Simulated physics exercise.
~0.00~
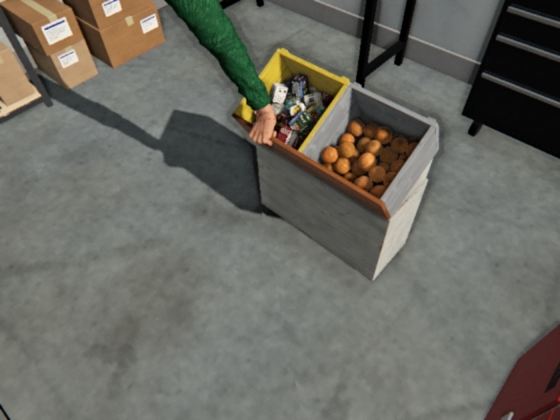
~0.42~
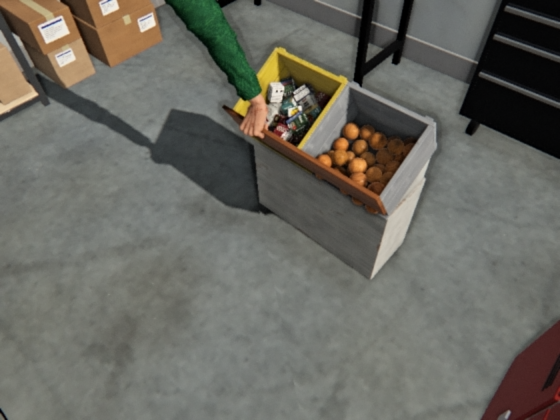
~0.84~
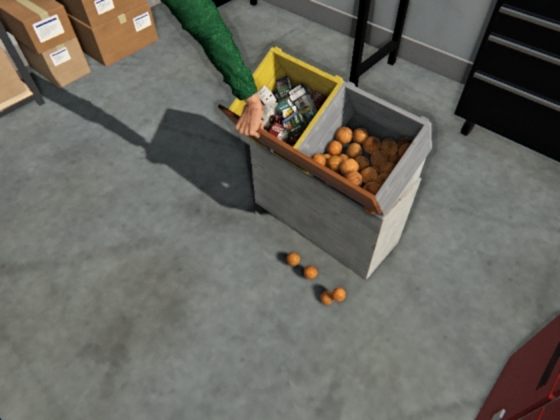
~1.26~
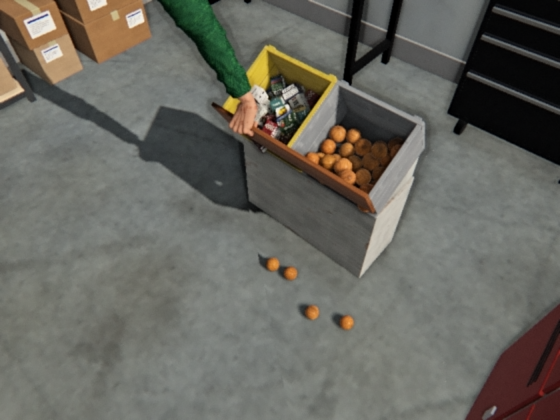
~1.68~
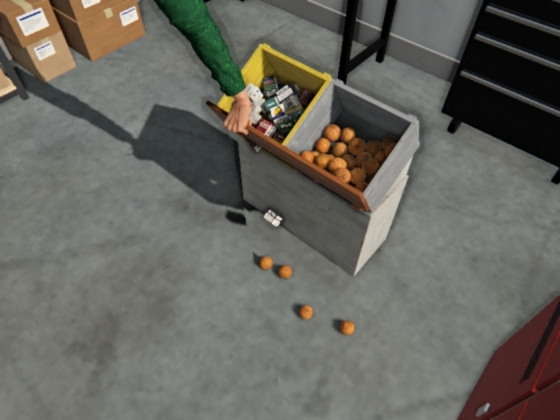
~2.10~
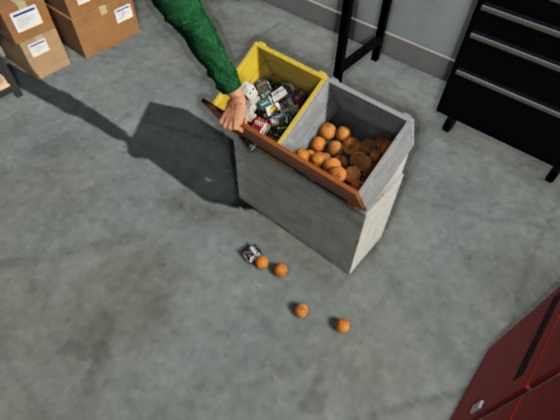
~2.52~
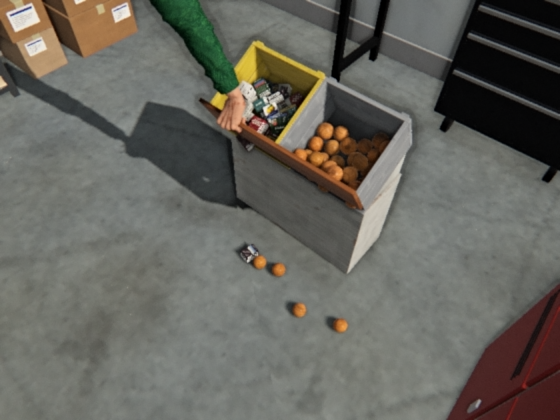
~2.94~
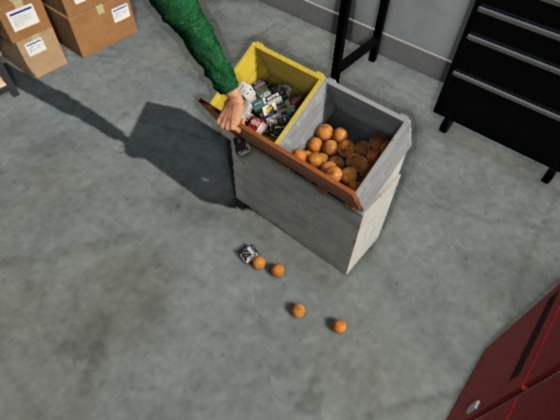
Four orange balls dropping from a grey hopper onto the floor, then one small carton from the yellow hopper, all coming to rest.
